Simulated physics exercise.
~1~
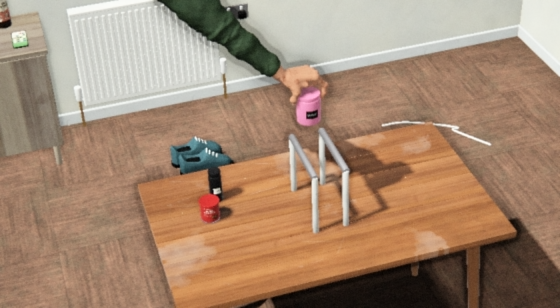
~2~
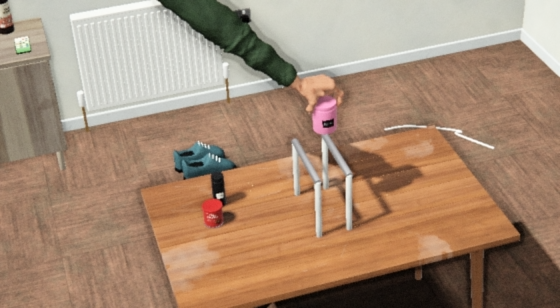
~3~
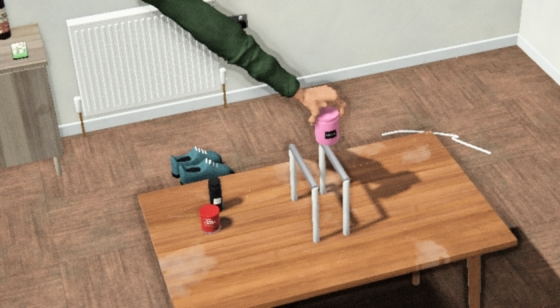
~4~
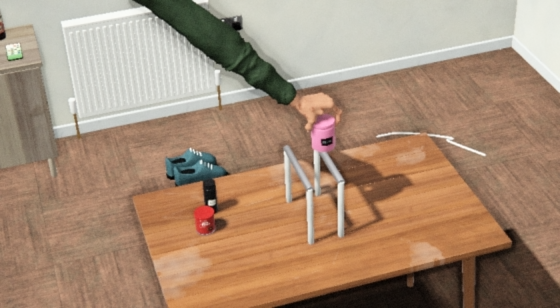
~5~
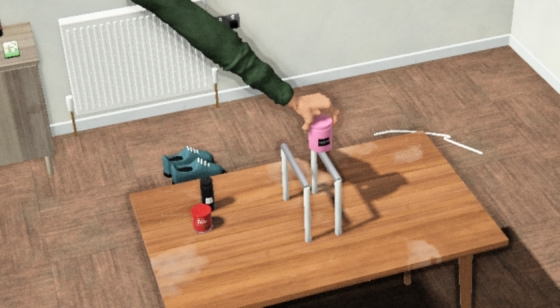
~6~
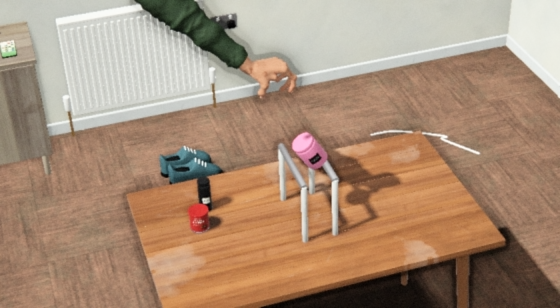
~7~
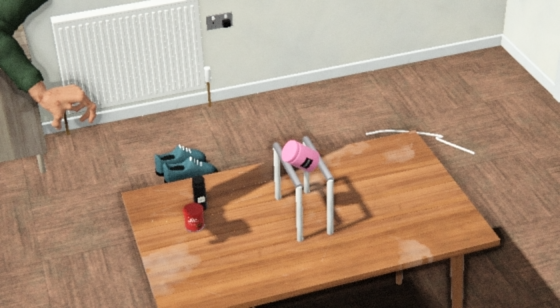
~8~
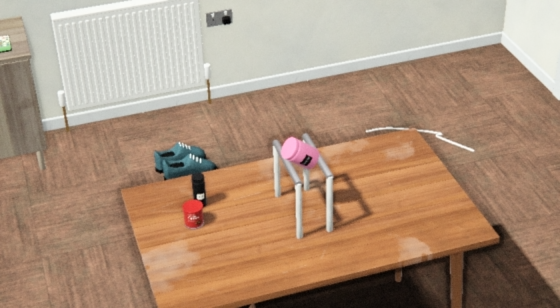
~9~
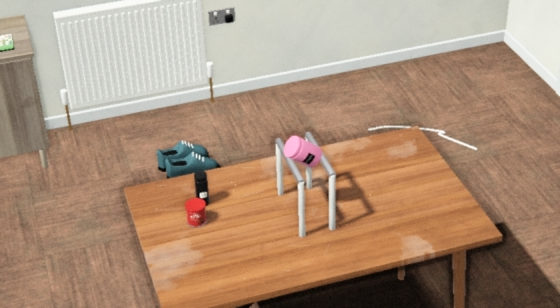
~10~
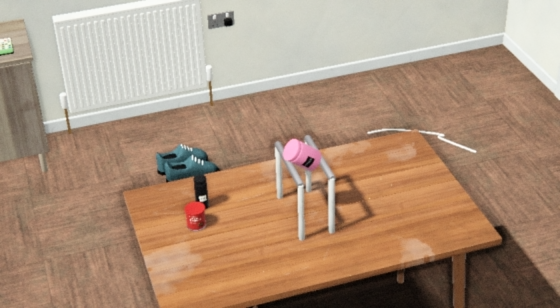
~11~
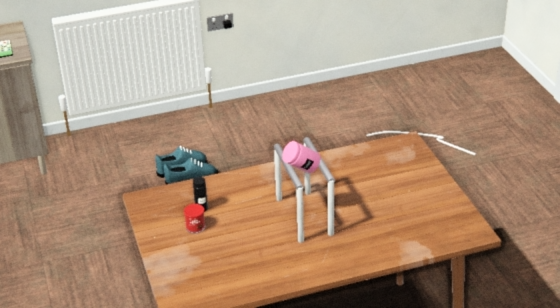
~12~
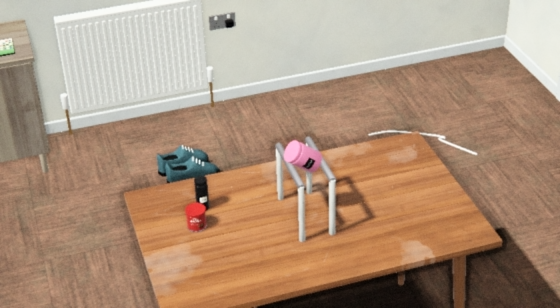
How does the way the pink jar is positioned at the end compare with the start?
At the start the pink jar is held upright by the hand, and at the end it is leaning over on the metal rails.
On a wooden table, a hand lowering a pink jar onto metal rails and letting go, the jar tipping and lodging there.
